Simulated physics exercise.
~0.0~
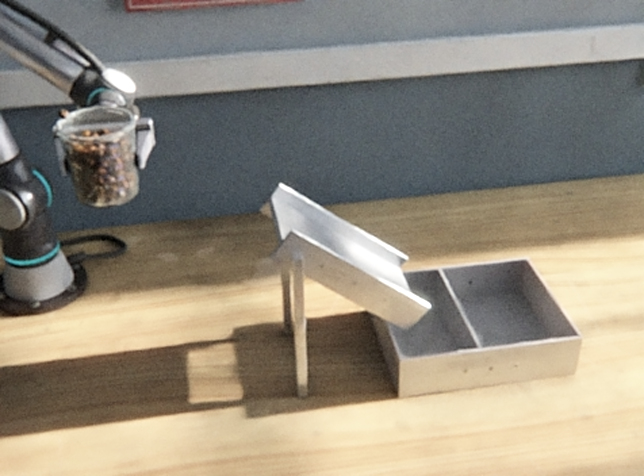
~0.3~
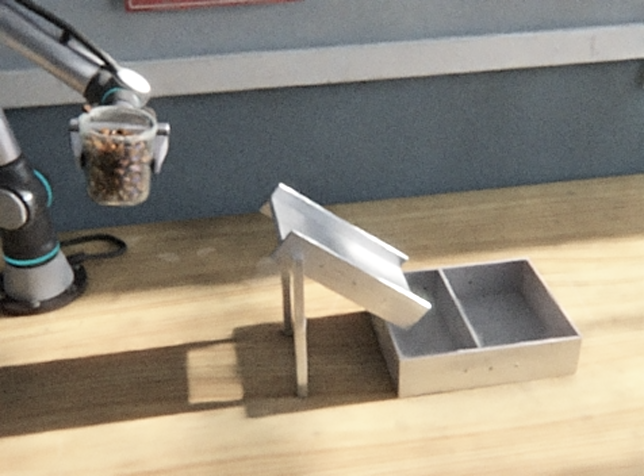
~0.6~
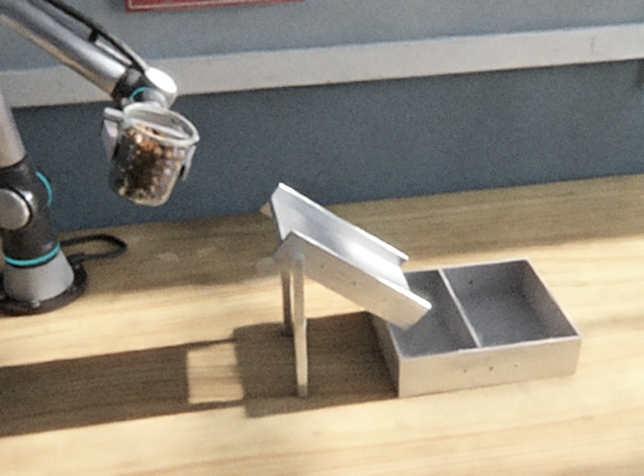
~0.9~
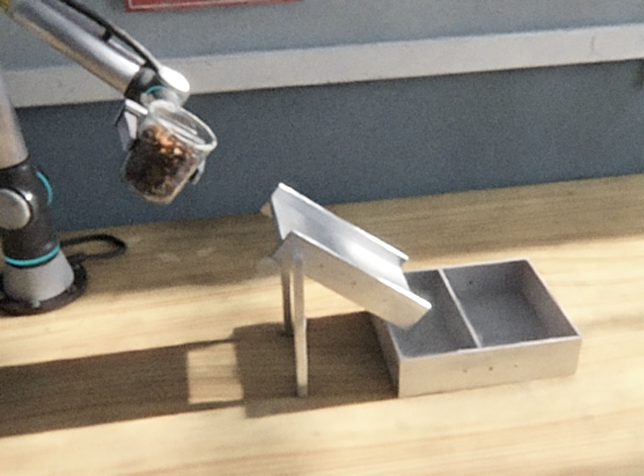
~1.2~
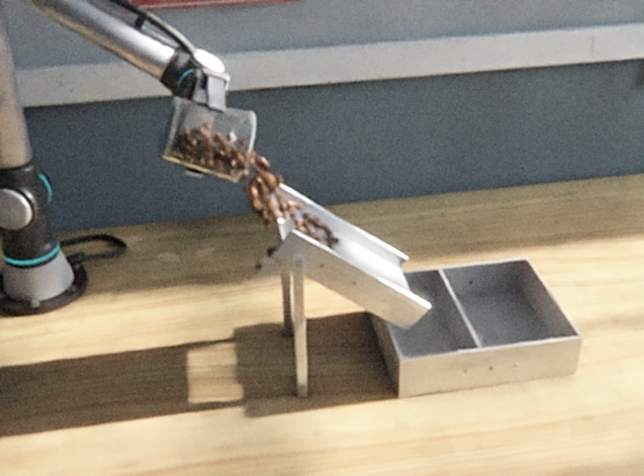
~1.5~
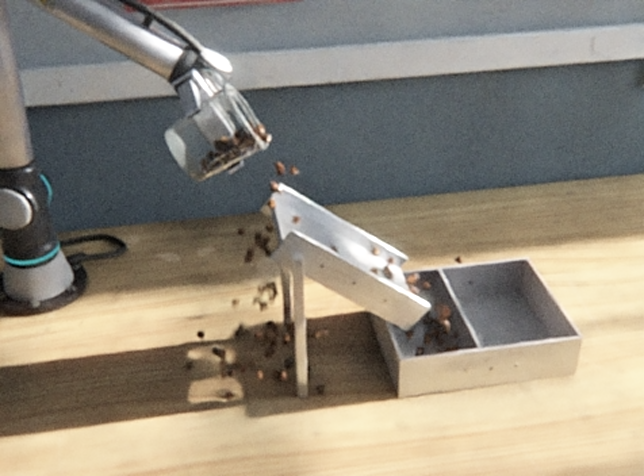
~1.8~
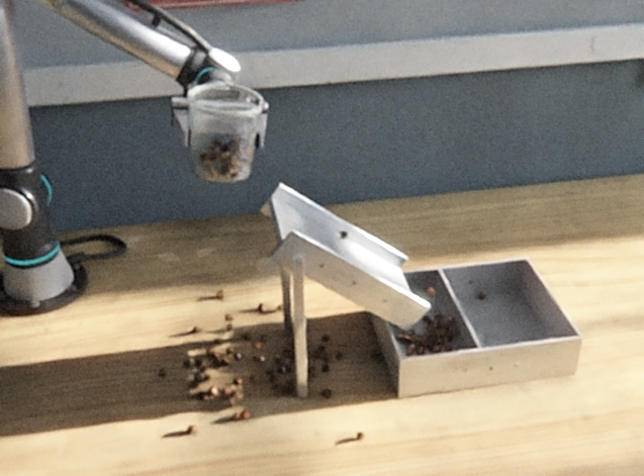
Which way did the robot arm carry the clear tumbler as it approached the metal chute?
The arm carried the tumbler to the right, towards the top of the chute.
